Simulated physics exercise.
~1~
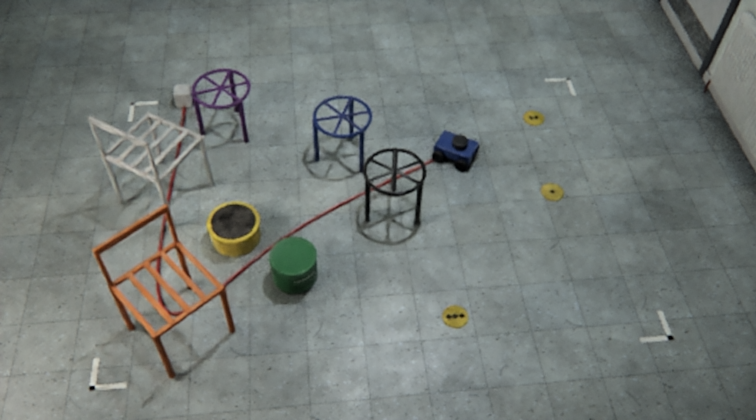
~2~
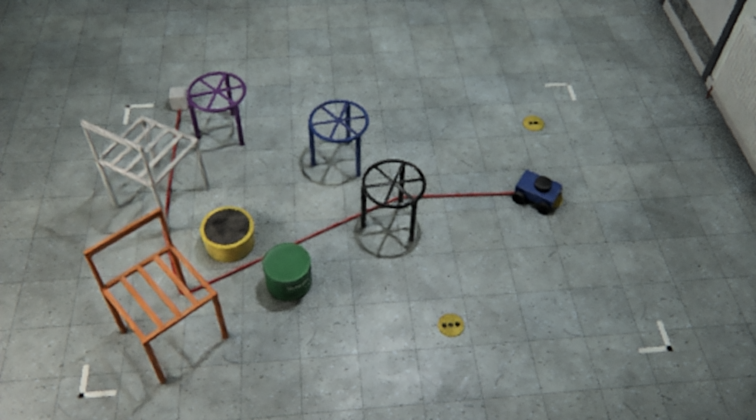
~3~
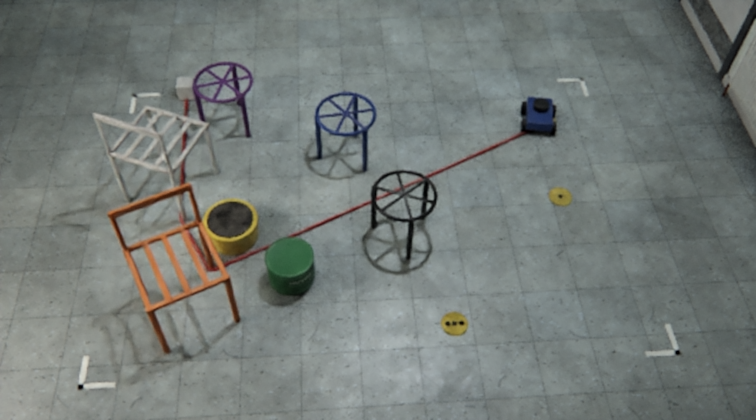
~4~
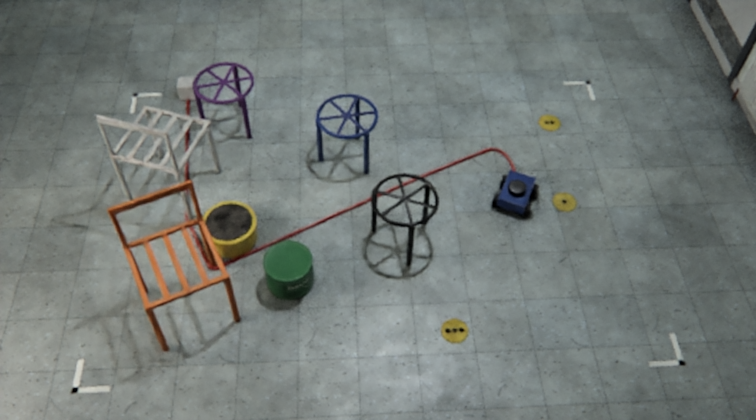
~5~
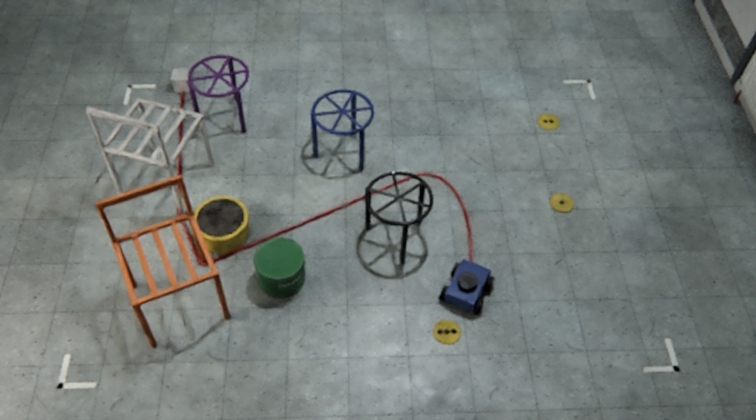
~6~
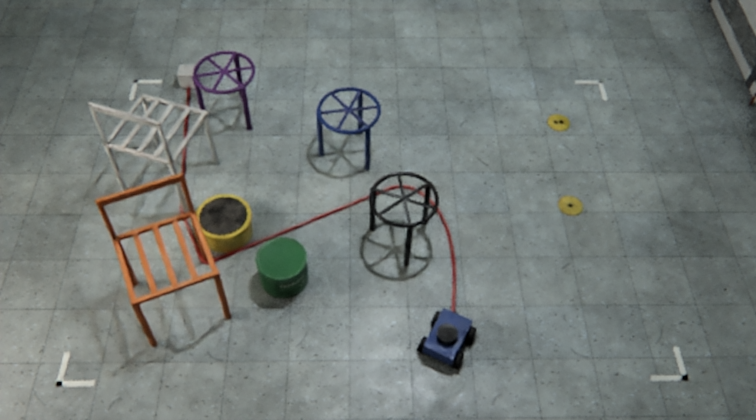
On a grey tiled floor, a small blue cart trails a red lead that runs back among two chairs, three stools, a yellow pot and a green bucket. The cart heads right and down, then turns up to the mark with two dots near the upper right. Meanwhile the lead draws straighter, and the black stool and orange chair shift, with the white chair moving slightly. The cart then comes back down past the single-dot mark, the lead bending behind it. It continues down and left and ends over the three-dot mark, the lead curving round the black stool.
